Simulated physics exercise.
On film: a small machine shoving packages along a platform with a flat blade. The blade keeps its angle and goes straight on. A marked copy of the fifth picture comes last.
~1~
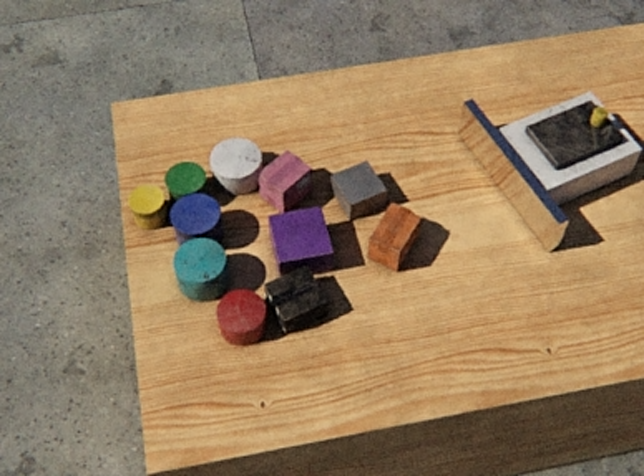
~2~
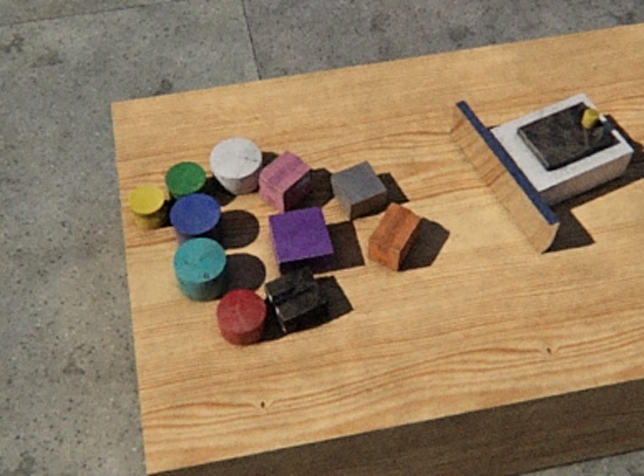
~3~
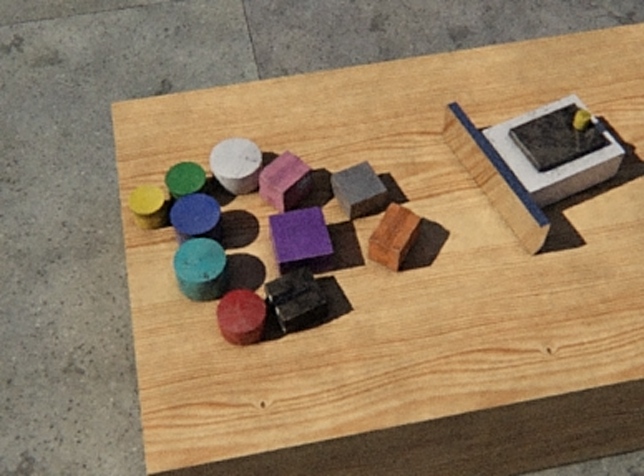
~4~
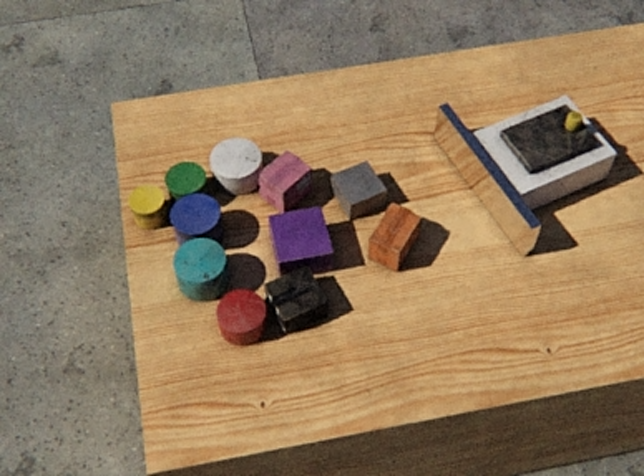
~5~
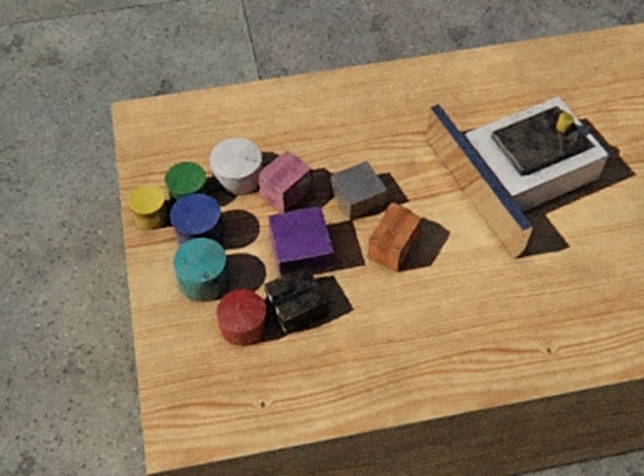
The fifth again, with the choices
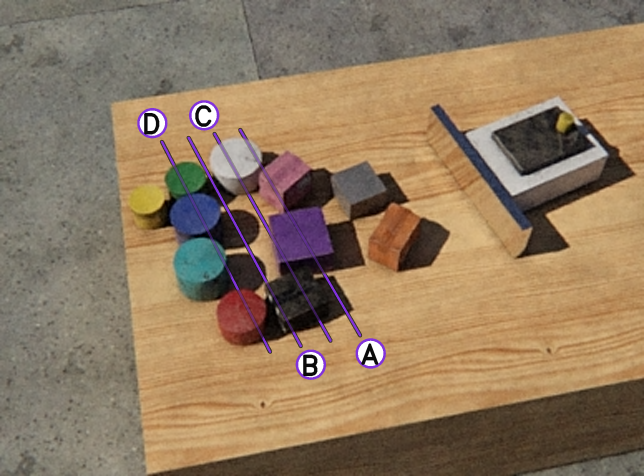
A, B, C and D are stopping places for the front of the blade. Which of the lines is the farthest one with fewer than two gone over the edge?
No second one falls up to B.
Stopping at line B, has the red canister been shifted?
Yes.
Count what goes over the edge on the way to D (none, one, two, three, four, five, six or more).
Two.
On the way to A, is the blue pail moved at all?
No.
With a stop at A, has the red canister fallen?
By then, no.
On the marked copy, A at (295, 225); B at (240, 234); C at (268, 229); D at (212, 239).
With B. Early on, robot (452, 155); orange box (381, 242); yellow pail (149, 208).
Further on, robot (368, 168); white canister (228, 162); purple crate (256, 261).
At the end, robot (303, 179); yellow pail (128, 218); turquoise canister (141, 298); none fallen.
As for the rest, A is within the limit but short; C is within the limit but short; D drops two.
